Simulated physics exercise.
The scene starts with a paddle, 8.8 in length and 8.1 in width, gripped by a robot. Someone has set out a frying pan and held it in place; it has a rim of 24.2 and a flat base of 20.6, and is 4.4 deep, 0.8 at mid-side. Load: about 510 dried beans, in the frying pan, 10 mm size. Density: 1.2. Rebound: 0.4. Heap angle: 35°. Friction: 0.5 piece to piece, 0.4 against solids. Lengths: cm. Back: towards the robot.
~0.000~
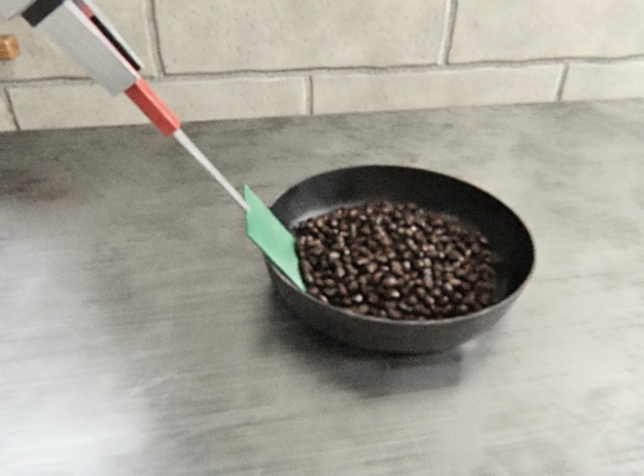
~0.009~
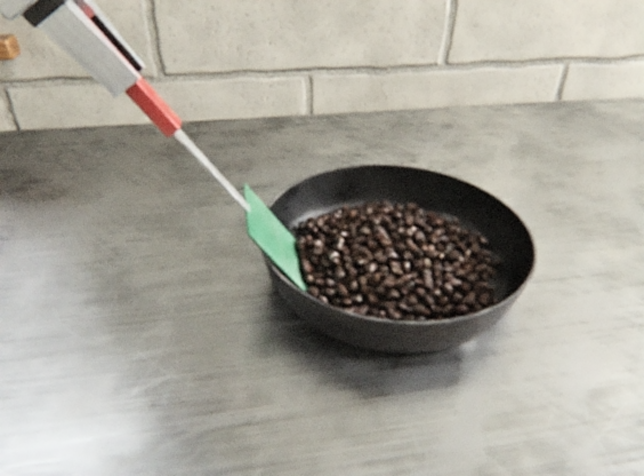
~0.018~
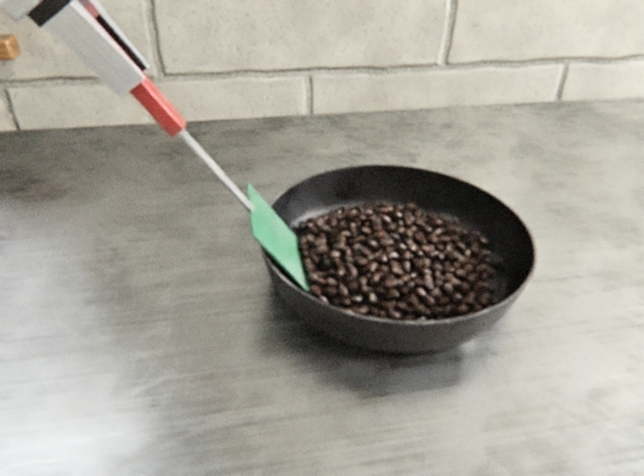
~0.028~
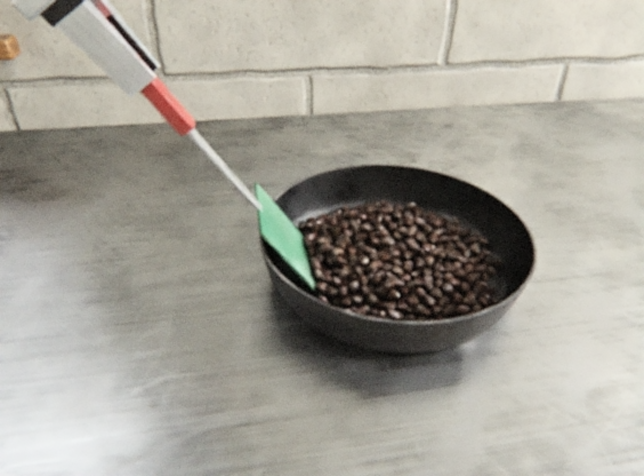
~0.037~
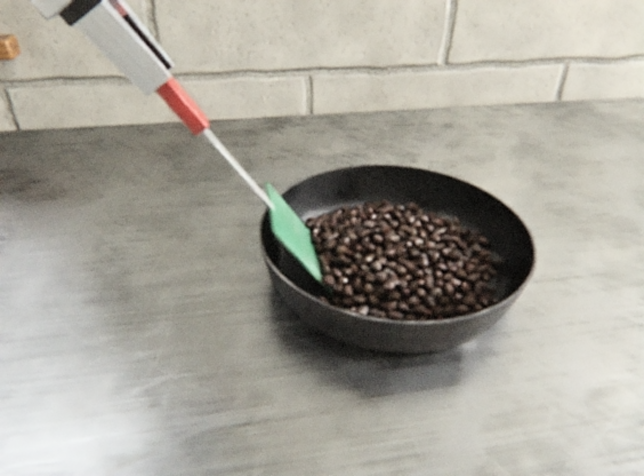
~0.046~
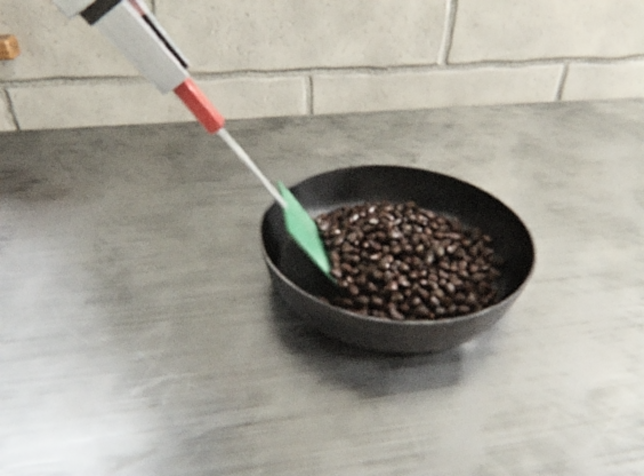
On a gray countertop by a pale brick wall, a robot arm held a green paddle inside the left edge of a black pan of dark beans, then slowly pushed it a little to the right.
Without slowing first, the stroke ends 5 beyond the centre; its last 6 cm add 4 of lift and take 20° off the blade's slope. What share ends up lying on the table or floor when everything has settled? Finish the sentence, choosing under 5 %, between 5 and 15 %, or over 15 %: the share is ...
The share is between 5 and 15 %.
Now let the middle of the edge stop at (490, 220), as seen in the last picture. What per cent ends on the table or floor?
Roughly 15 per cent.
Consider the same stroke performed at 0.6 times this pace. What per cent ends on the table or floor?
Estimate: Approx. 0 %.
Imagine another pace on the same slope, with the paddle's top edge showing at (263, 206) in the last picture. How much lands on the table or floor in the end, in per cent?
Estimate: Close to 0 %.
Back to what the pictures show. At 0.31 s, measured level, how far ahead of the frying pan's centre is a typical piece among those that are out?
I reckon roughly 26 centimetres.
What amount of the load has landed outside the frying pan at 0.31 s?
My estimate is roughly 8 %.
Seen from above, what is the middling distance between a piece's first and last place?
Somewhere near 4 centimetres, I reckon.
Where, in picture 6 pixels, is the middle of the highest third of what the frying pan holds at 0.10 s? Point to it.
It is centred at about (417, 239).
After 0.07 s, sloping 57°, highest piece 5 above the table; 509 in the frying pan.
After 0.10 s, sloping 50°, highest piece 6 above the table; 509 in the frying pan.
After 0.31 s, sloping 37°, highest piece 6 above the table; 466 in the frying pan, 40 on the table or floor, 3 on the blade or in flight.
After 1.36 s, sloping 37°, highest piece 4 above the table; 466 in the frying pan, 43 on the table or floor.
In the end, 466 in the frying pan, 43 on the table or floor. That is 8 % on the table or floor.
